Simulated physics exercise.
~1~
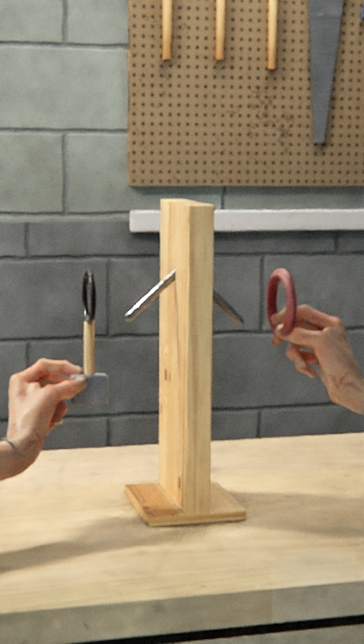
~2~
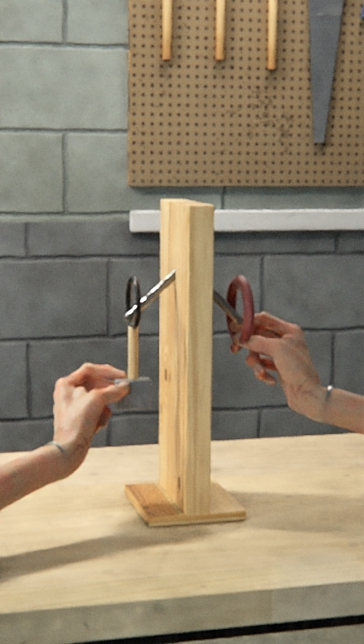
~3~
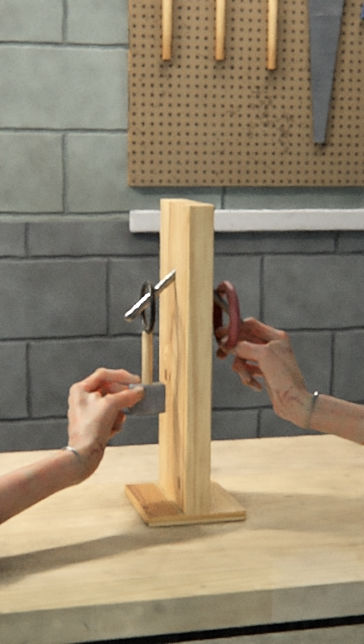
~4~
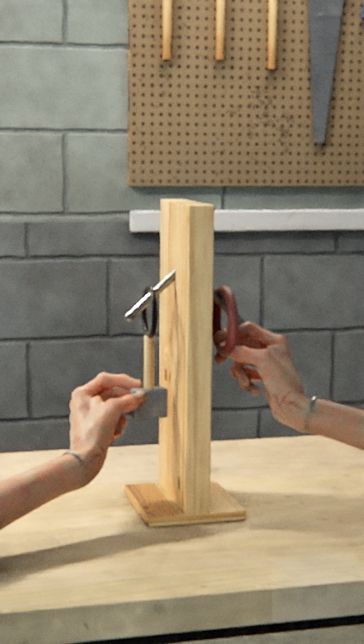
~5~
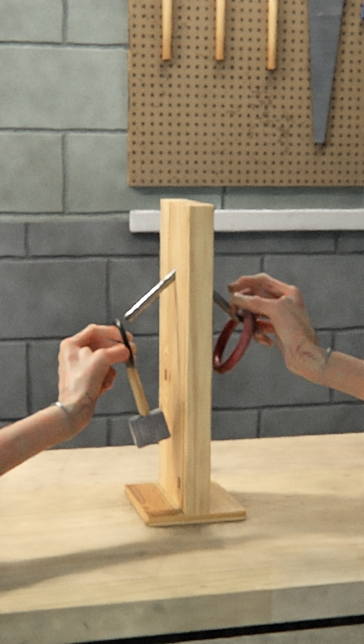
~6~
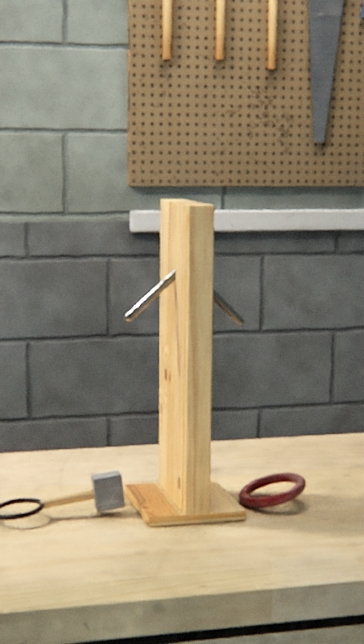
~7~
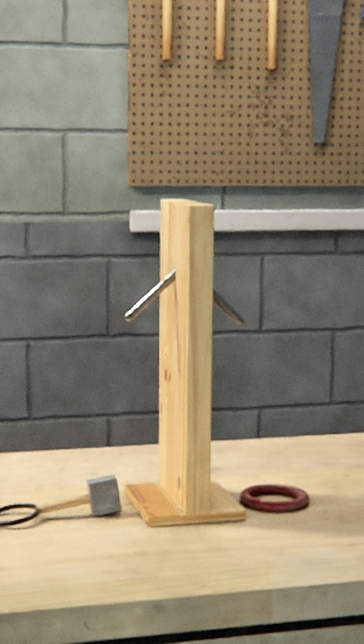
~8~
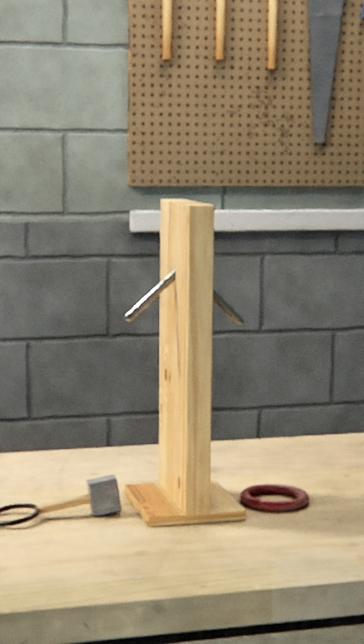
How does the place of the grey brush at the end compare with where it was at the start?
At the start the grey brush was held up in the air by a hand to the left of the wooden post. By the end it was lying on the table, lower down and slightly farther left.
